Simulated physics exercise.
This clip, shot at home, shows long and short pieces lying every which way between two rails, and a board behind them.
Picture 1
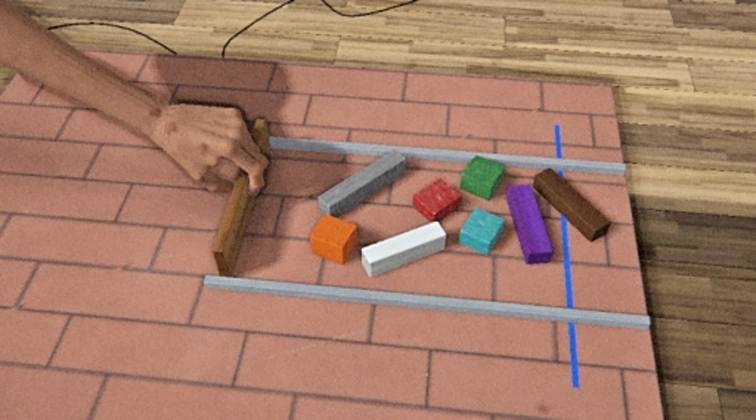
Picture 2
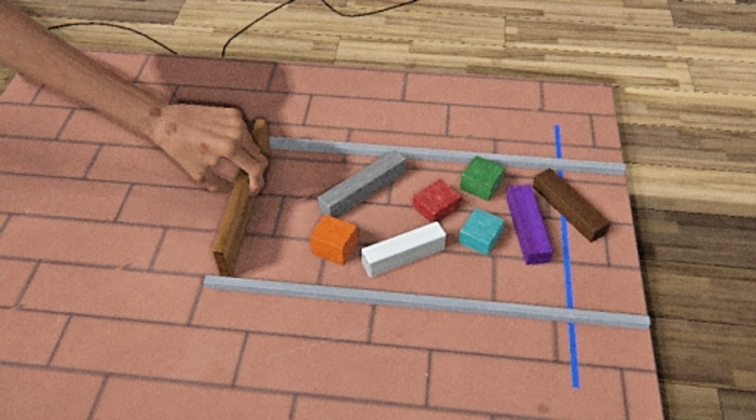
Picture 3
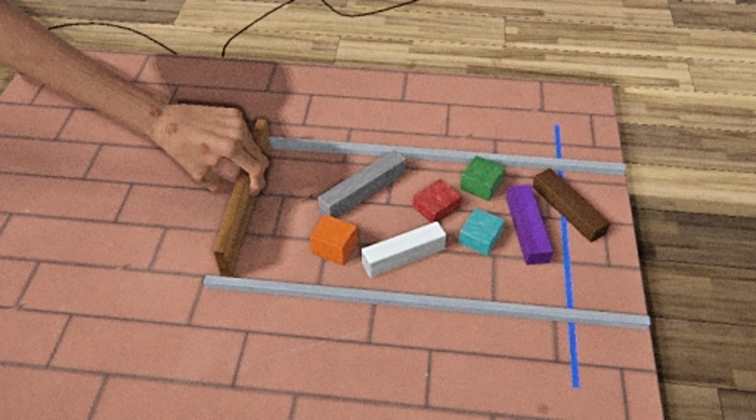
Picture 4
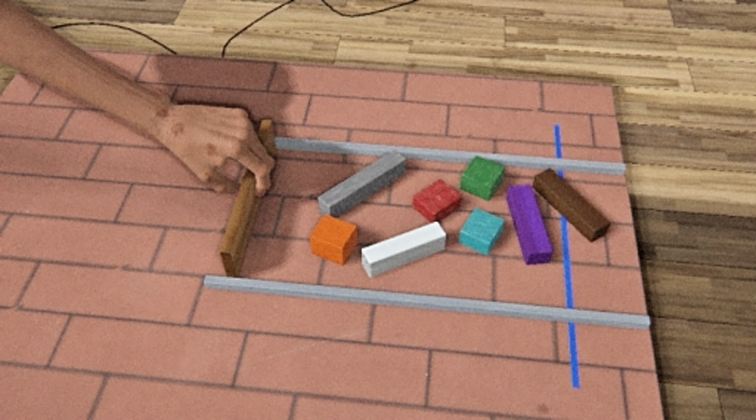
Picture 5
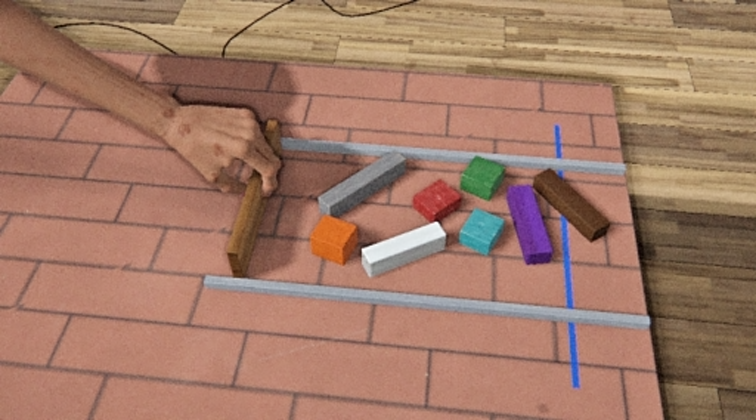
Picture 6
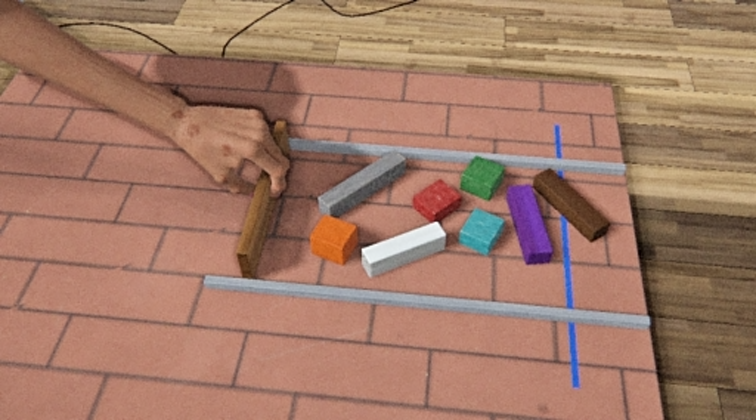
A wooden board, gripped from above by a hand at the left, stands still at first between two pale rails, then slides slightly to the right. Ahead of it, the scattered colored blocks and sticks stay where they are, untouched, with the brown and purple sticks lying nearest the blue line.
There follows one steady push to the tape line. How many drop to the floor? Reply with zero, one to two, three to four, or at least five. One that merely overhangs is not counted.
It comes to one to two.
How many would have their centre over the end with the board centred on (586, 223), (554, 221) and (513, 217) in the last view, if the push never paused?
First 3, next 2, last 0.
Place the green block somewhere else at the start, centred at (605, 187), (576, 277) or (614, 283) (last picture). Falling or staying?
At each spot in turn it topples down, holds steady and holds steady.
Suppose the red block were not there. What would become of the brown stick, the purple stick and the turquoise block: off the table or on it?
As for the brown stick, it is not retained; the purple stick is not retained; the turquoise block is retained.
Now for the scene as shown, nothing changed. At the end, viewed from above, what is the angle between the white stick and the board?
About 55°.
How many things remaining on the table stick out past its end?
The tally is 2.
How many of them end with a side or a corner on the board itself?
It touches 3.
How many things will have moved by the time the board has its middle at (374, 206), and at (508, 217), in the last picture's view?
The number moved is 3 and then 8.
A little later, none off yet; brown stick at rest near (570, 204); purple stick at rest near (529, 224); turquoise block at rest near (482, 232).
When it is over, the number that fall off is one or two; down, purple stick and brown stick.
